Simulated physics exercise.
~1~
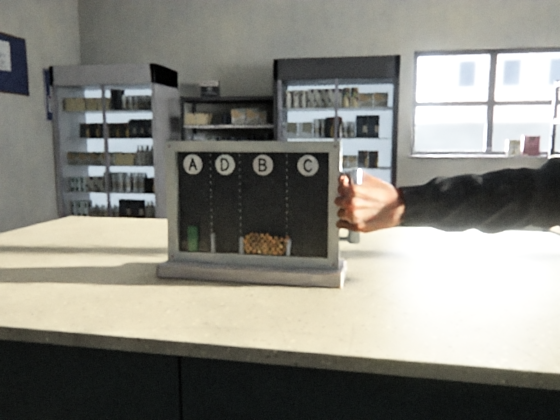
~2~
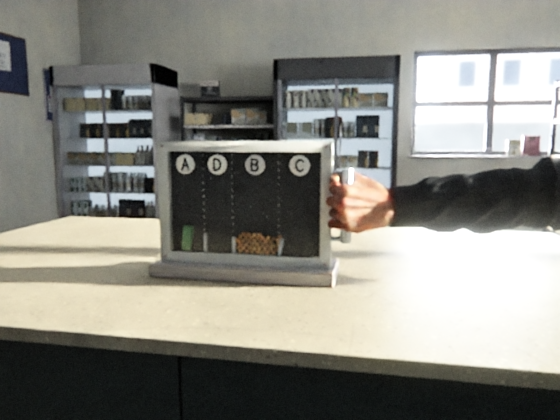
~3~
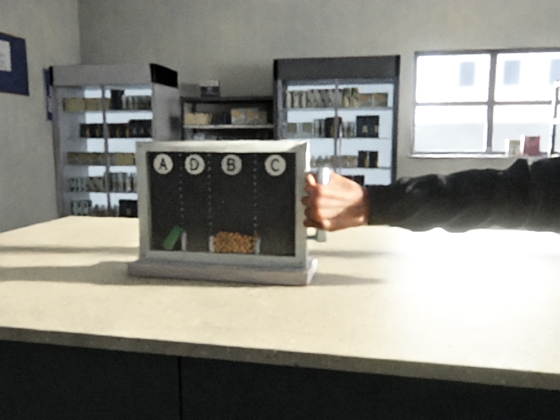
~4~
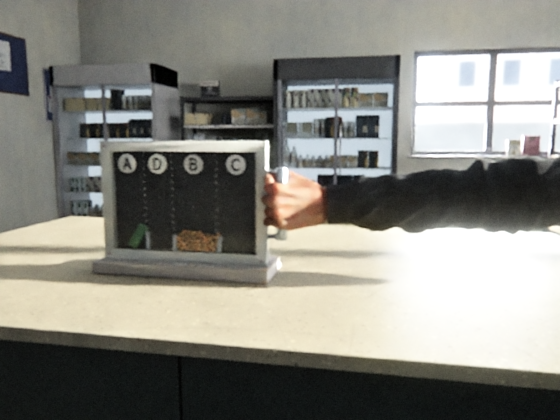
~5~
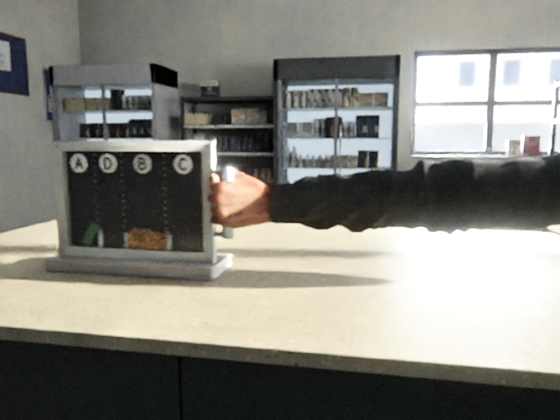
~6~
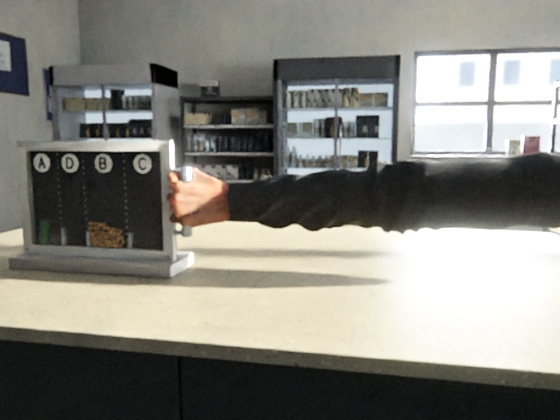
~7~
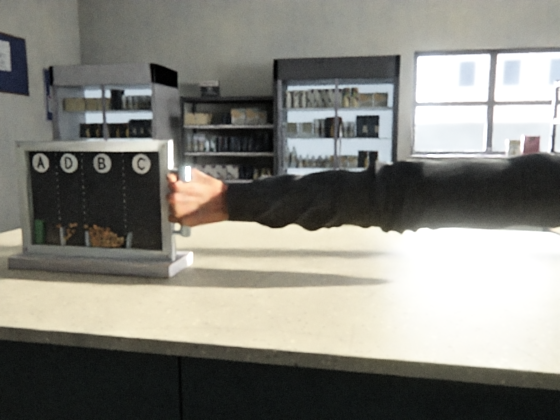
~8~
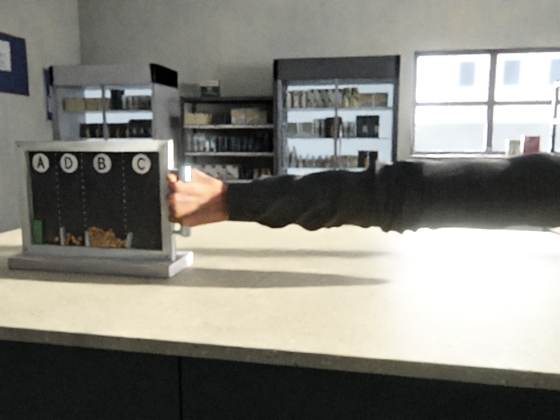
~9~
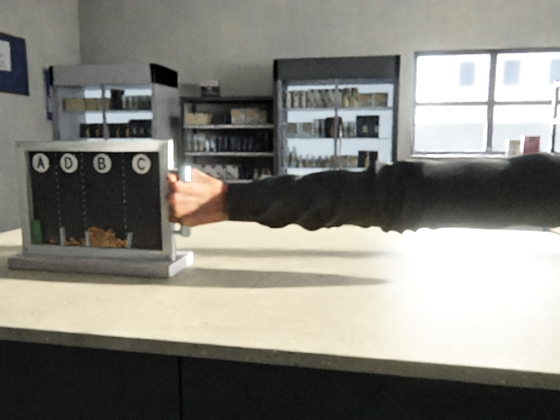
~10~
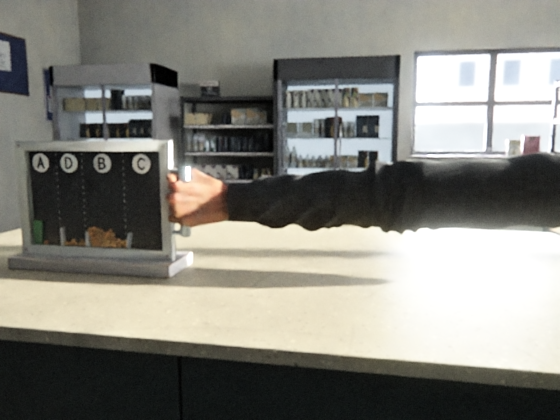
The clip shows a hand sliding an upright, clear-fronted box with four lettered strips leftward along a counter until it stops. The small wooden beads inside shift and spread left, ending mostly under B with some under D, while the green block rests at the left.
